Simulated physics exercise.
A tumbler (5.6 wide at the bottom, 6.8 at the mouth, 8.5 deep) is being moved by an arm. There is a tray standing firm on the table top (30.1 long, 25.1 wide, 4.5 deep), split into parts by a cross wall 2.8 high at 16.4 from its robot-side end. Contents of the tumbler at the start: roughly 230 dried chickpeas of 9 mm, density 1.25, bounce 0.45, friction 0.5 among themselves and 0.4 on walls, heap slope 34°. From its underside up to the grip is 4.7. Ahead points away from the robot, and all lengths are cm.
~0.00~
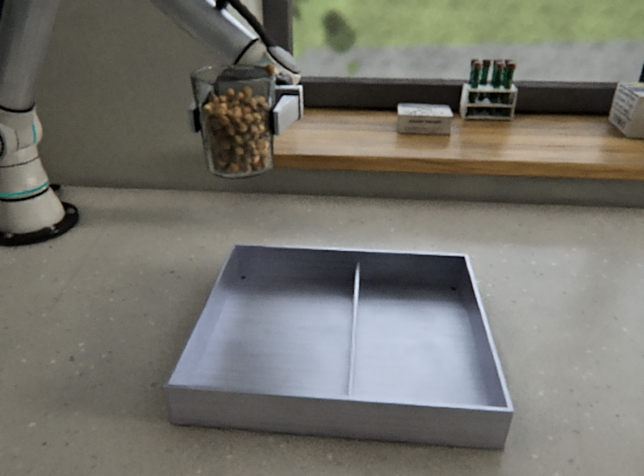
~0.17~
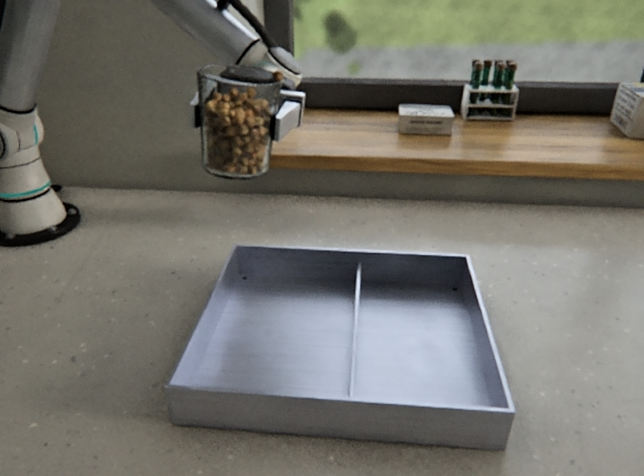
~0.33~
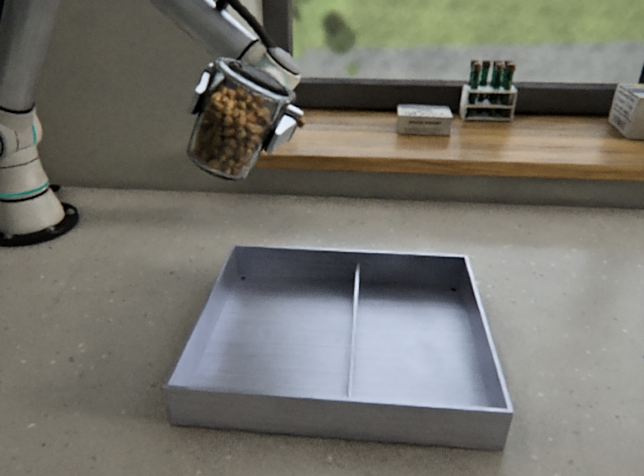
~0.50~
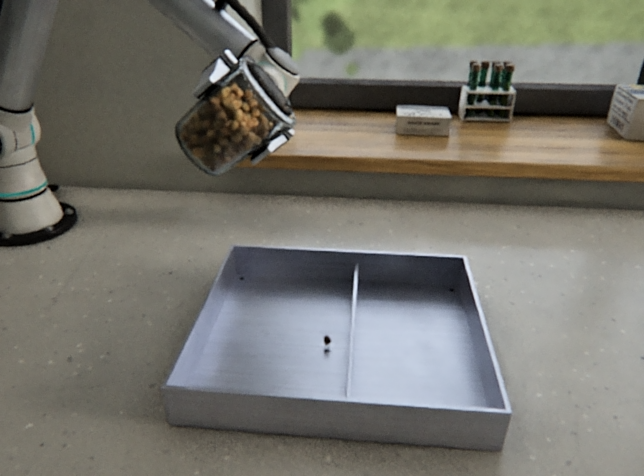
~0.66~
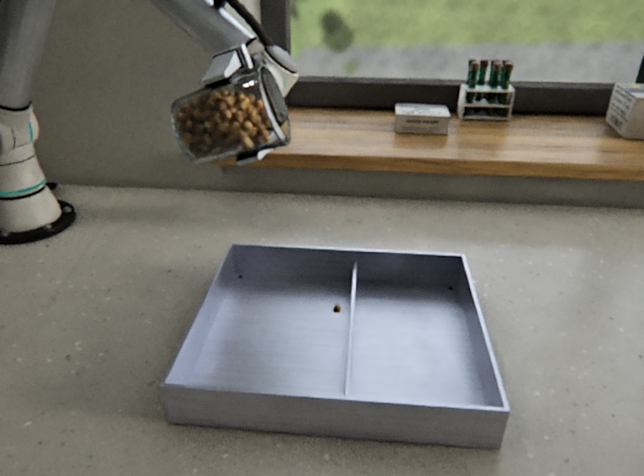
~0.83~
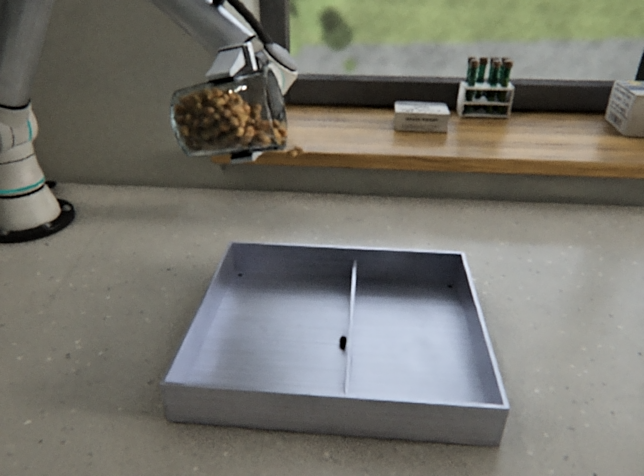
Robot arm steadily tilting a clear tumbler of dried chickpeas above a divided grey tray, a few chickpeas leaving the rim.
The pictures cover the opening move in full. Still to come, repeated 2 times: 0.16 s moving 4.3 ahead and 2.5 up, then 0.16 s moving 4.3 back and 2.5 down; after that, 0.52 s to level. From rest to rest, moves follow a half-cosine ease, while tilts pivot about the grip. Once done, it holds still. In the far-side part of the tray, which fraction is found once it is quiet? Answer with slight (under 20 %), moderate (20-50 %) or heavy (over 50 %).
Moderate.
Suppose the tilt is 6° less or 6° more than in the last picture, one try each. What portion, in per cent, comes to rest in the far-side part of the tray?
It would be around 20 and 40 per cent.
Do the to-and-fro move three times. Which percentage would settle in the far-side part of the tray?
Result: Approximately 35 per cent.
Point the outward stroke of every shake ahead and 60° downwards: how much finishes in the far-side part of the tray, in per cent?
Result: Approx. 5 %.
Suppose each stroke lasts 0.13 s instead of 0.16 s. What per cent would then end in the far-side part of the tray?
About 50 per cent, then.
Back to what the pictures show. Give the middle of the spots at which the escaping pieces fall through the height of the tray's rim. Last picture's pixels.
They come down centred close to (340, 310).
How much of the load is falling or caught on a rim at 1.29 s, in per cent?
It amounts to roughly 2 in a hundred.
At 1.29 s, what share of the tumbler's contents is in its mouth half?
Something near 45 per cent is there.
By 1.29 s, tilted 79° forward, highest piece 28 above the table; 128 in the tumbler, 51 in the robot-side part, 44 in the far-side part, 5 in flight or on a rim.
By 1.76 s, tilted 33° forward, highest piece 27 above the table; 88 in the robot-side part, 69 in the tumbler, 69 in the far-side part, 1 on the table or floor, 1 in flight or on a rim.
By 2.19 s, level, highest piece 25 above the table; 89 in the robot-side part, 69 in the tumbler, 69 in the far-side part, 1 on the table or floor.
By 3.24 s, level, highest piece 25 above the table; 89 in the robot-side part, 69 in the tumbler, 69 in the far-side part, 1 on the table or floor.
Final count, 89 in the robot-side part, 69 in the tumbler, 69 in the far-side part, 1 on the table or floor. That is 30 % in the far-side part of the tray.
